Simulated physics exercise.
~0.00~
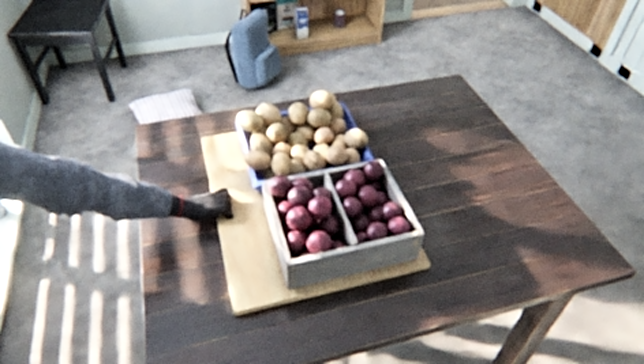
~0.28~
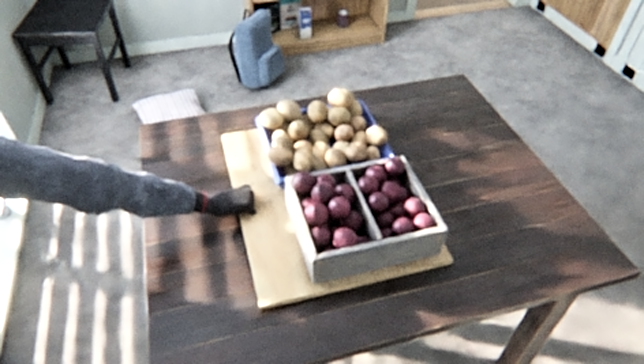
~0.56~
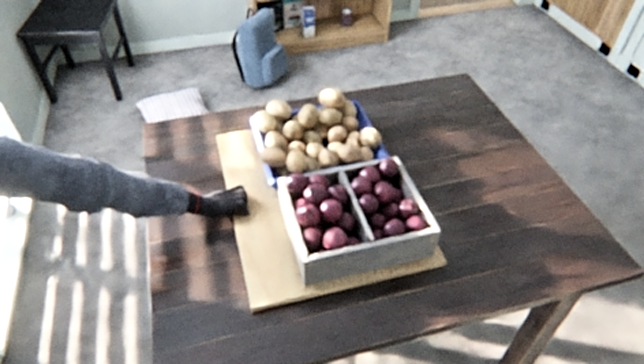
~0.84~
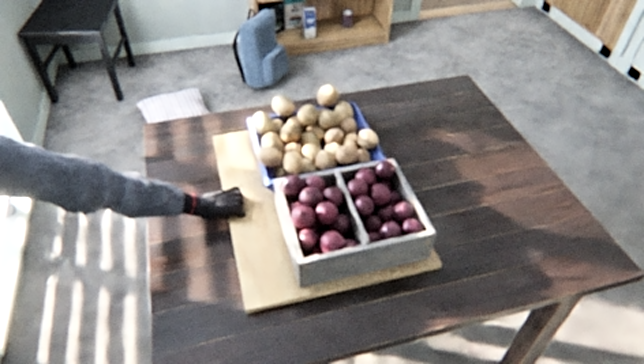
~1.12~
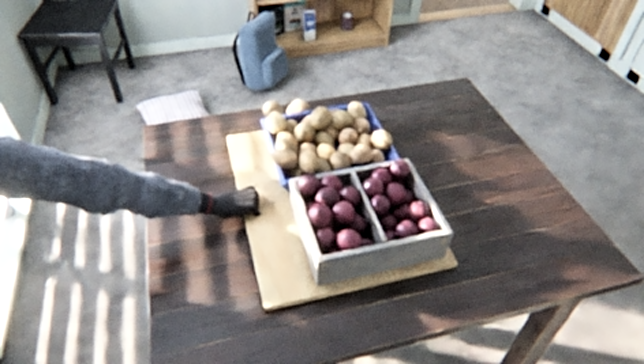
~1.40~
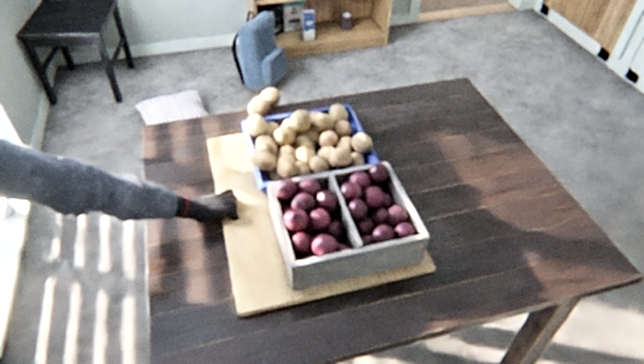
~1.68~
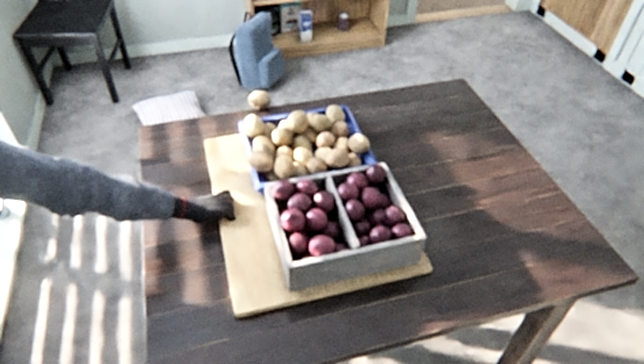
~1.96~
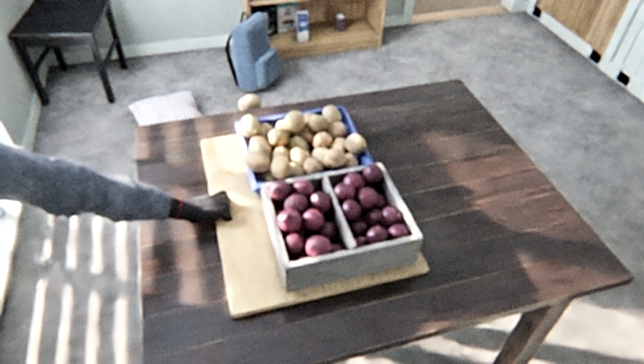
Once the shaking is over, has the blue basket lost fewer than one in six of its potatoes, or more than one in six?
It has lost fewer than one in six. Only a small part of the load goes over the back left end, and the rest of the potatoes stay heaped in the blue basket.
